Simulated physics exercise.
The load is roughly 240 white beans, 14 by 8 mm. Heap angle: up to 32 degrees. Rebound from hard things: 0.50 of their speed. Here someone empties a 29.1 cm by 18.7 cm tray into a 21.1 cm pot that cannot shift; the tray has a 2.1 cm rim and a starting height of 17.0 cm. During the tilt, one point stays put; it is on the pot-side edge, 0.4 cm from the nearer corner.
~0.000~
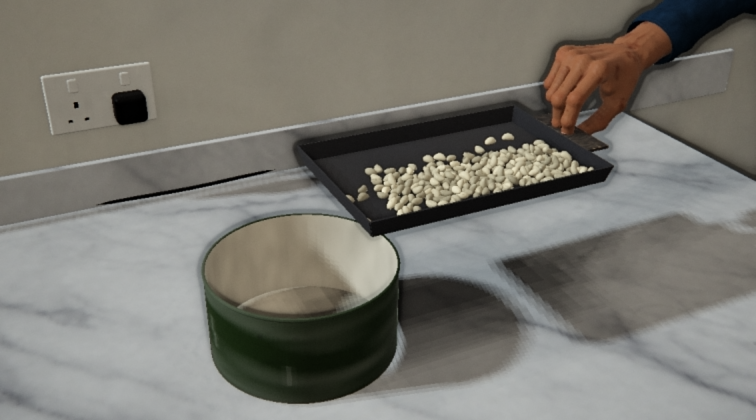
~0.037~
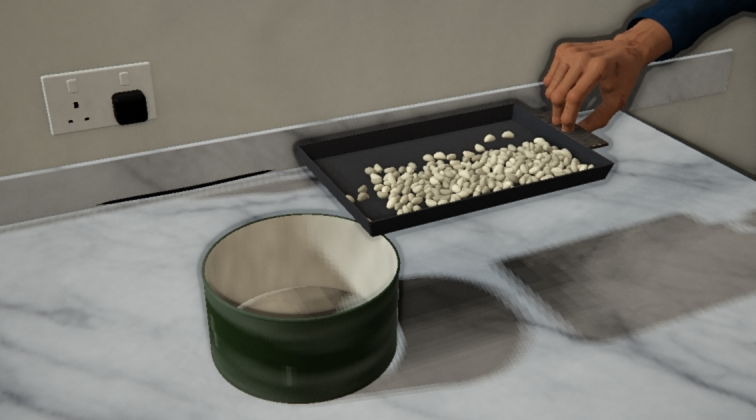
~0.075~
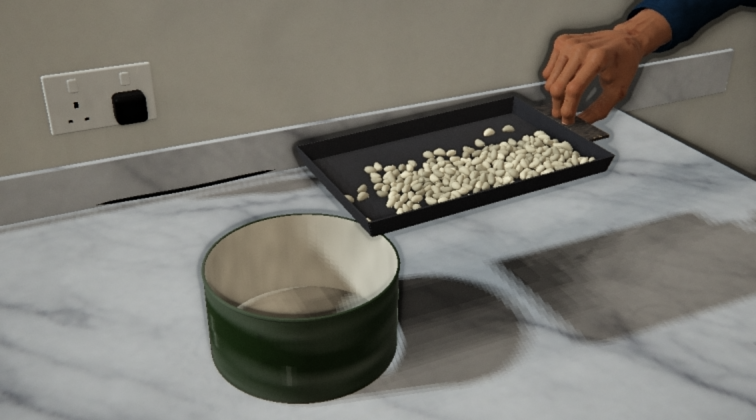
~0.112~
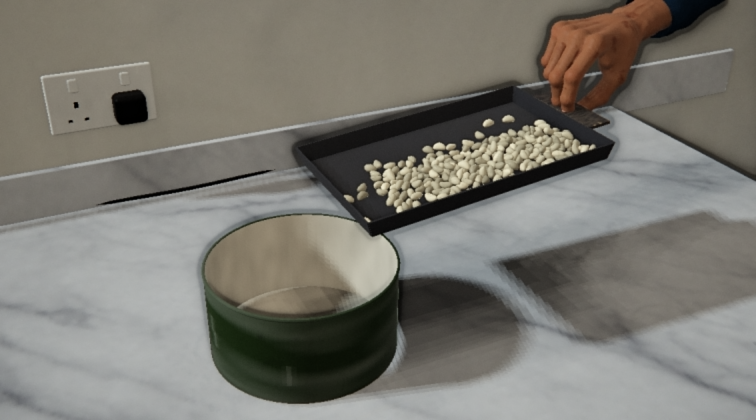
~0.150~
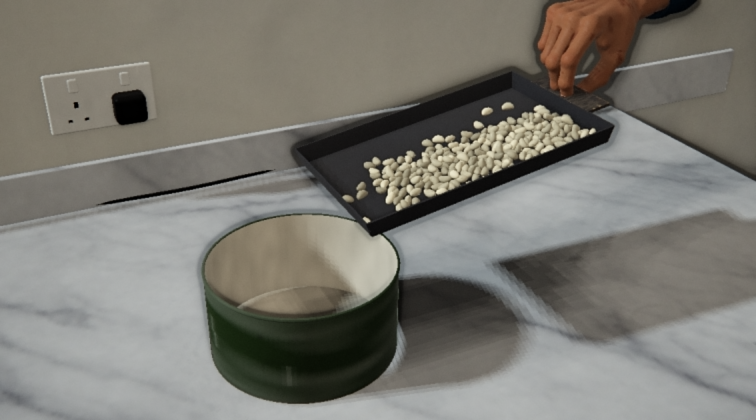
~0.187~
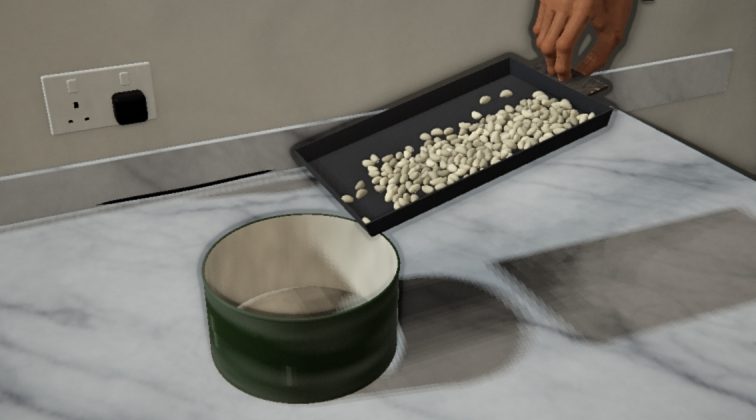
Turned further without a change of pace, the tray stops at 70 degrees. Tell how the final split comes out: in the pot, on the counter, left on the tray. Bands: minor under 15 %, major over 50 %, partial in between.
In the end pot: More than the rest combined; counter: A meager amount; tray: A reasonable amount.
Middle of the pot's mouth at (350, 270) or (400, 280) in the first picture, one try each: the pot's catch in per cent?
About 50 percent the first time and about 15 percent the second.
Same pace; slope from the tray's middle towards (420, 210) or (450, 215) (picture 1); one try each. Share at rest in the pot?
Roughly 35 % for the first direction, roughly 5 % for the second.
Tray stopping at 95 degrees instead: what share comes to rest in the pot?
It would be near 90 per cent.
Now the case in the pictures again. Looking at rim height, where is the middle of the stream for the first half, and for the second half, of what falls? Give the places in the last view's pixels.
First near (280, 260), later near (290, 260).
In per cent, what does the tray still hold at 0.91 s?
25 %, give or take.
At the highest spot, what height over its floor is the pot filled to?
Some 2.0 cm up.
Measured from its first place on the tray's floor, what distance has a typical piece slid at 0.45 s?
It has moved some 3 cm from its start.
Then, at 0.45 s, tilt 42 degrees; the tray holds 100 %, the pot 0 %.
After 0.62 s, tilt 61 degrees; the tray holds 100 %, the pot 0 %.
After 0.91 s, tilt 70 degrees; the tray holds 25 %, the pot 70 %.
By 1.8 s all is still; pot 70 %, counter 5 %, tray 25 %.
